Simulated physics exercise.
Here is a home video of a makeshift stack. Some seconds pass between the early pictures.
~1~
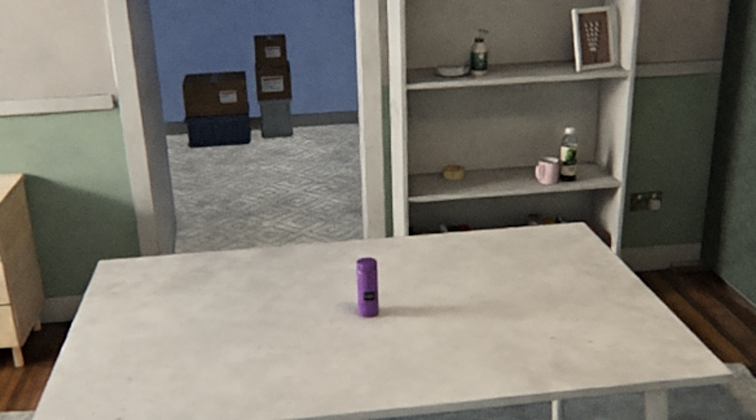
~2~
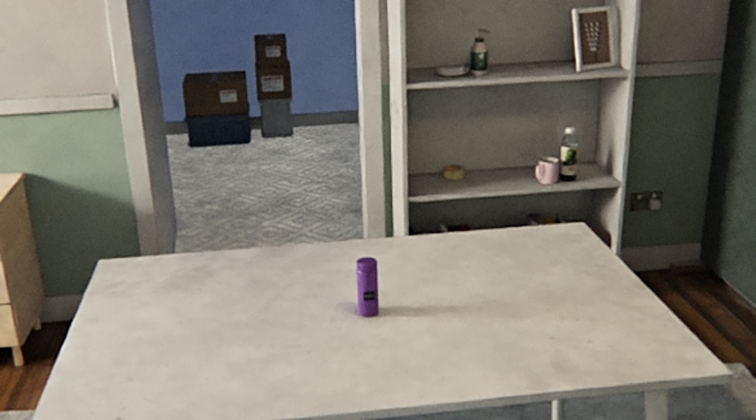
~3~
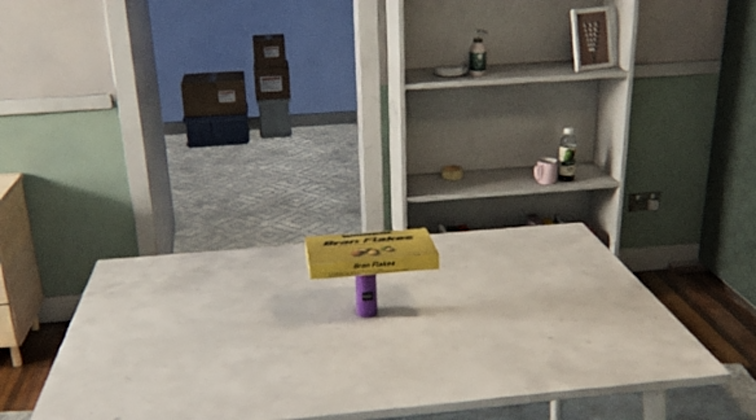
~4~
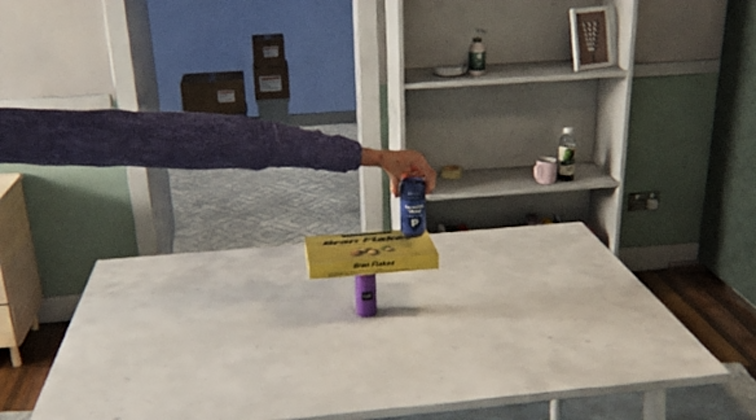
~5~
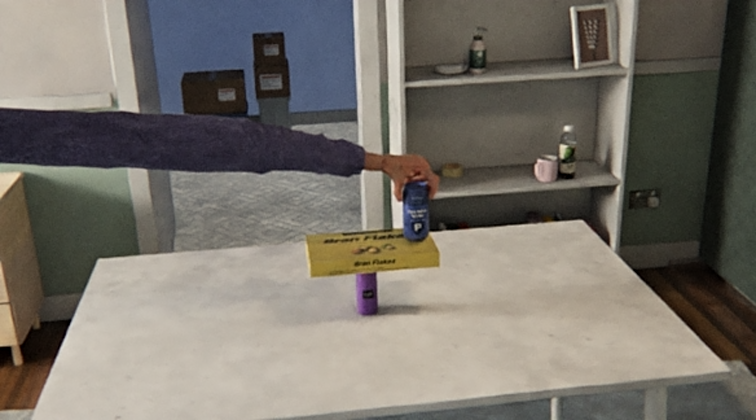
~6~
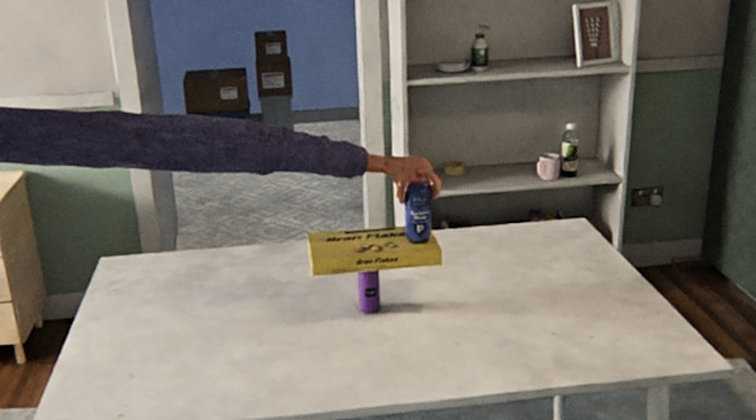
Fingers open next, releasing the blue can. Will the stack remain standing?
Turns out something tips or drops there.
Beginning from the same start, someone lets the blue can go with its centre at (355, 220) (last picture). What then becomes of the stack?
After that, it remains intact.
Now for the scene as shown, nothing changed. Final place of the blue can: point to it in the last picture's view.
About (475, 297).
Then, 0.40 s past the last view, blue can now fallen; yellow packet rocked 66° from its first pose.
Then, 0.60 s past the last view, yellow packet on its side.
Then, 1.10 s past the last view, yellow packet now fallen.
Finally, fallen, yellow packet and blue can; purple shaker still in place. Final places as the last picture's camera would see them, blue can near (476, 297). The stack loses its balance.
